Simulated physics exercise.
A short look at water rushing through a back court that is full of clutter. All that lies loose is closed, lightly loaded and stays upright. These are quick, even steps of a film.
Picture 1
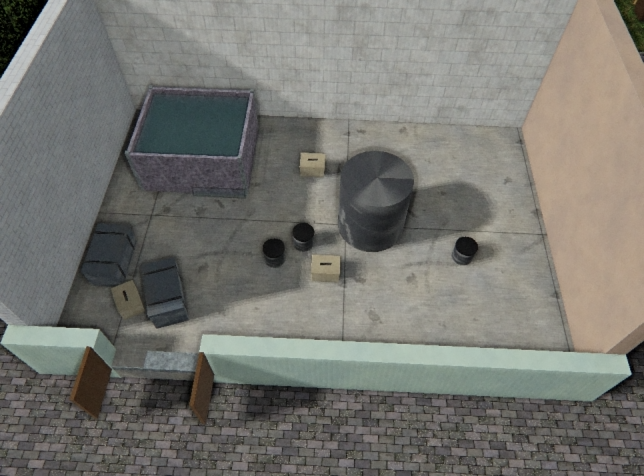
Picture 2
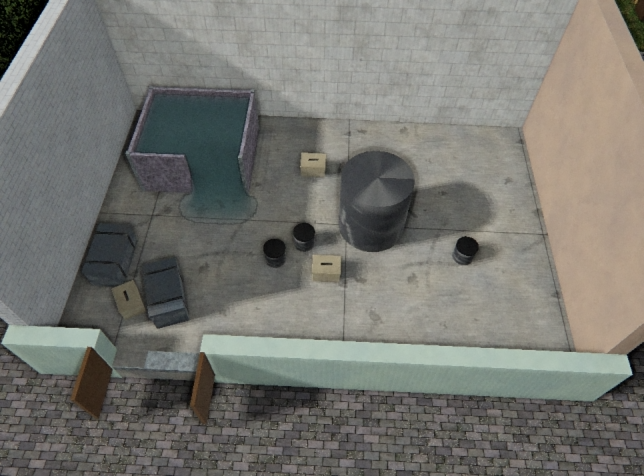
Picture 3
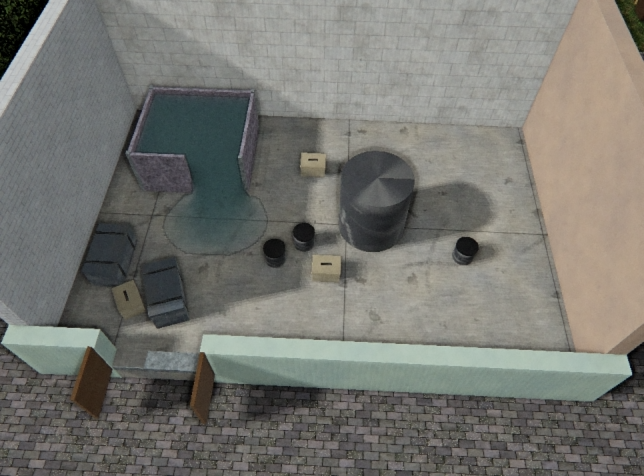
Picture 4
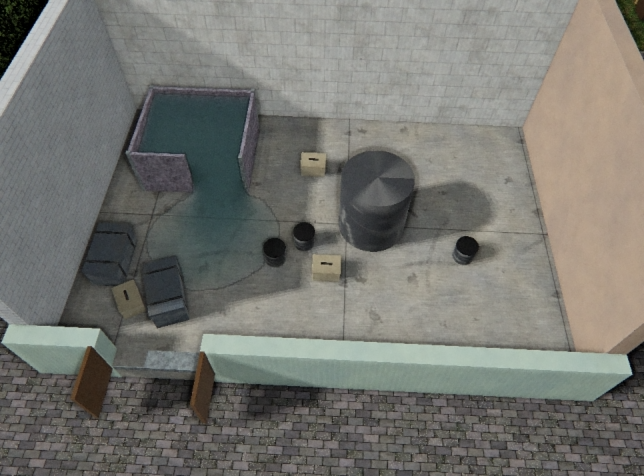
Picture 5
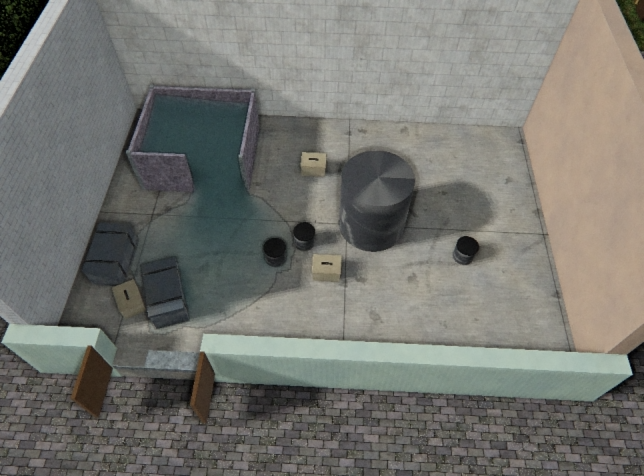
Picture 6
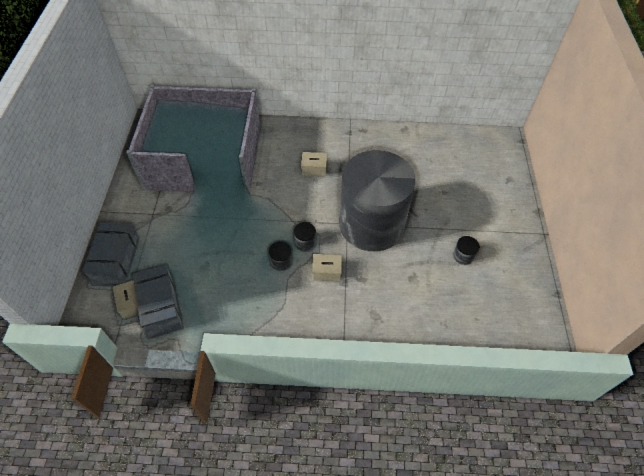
Water pours through a gap in the front of a raised stone tank at the left of a walled court and spreads over the concrete in a widening pool. It reaches the dark trunks and pails, and lastly one trunk shifts slightly left and a pail nudges slightly right.
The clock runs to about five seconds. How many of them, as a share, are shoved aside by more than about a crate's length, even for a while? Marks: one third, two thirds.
That comes to two thirds or above.
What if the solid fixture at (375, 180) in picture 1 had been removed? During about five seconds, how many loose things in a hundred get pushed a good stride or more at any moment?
Close to 90 %.
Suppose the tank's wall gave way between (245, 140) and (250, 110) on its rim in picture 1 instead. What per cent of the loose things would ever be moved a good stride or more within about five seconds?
I make it 50 per cent.
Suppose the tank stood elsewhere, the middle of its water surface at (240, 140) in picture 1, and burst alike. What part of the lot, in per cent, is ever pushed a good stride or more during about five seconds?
I make it 40 per cent.
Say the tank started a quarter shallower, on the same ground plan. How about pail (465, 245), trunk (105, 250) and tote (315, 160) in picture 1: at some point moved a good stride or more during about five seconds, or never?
In that order: Never so far, under that, under that.
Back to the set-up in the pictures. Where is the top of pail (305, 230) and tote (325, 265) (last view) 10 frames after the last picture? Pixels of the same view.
At about (406, 258) and (419, 302).
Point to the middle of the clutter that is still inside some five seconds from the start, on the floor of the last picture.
Roughly at (362, 215).
A moment on, 2 of 8 are well off their spots; 1 afloat.
Next, 5 of 8 are well off their spots; 2 afloat.
Later, 6 of 8 are well off their spots; 1 afloat.
In the end, 7 of 8 are well off their spots, and 7 have been at some point; 2 afloat.
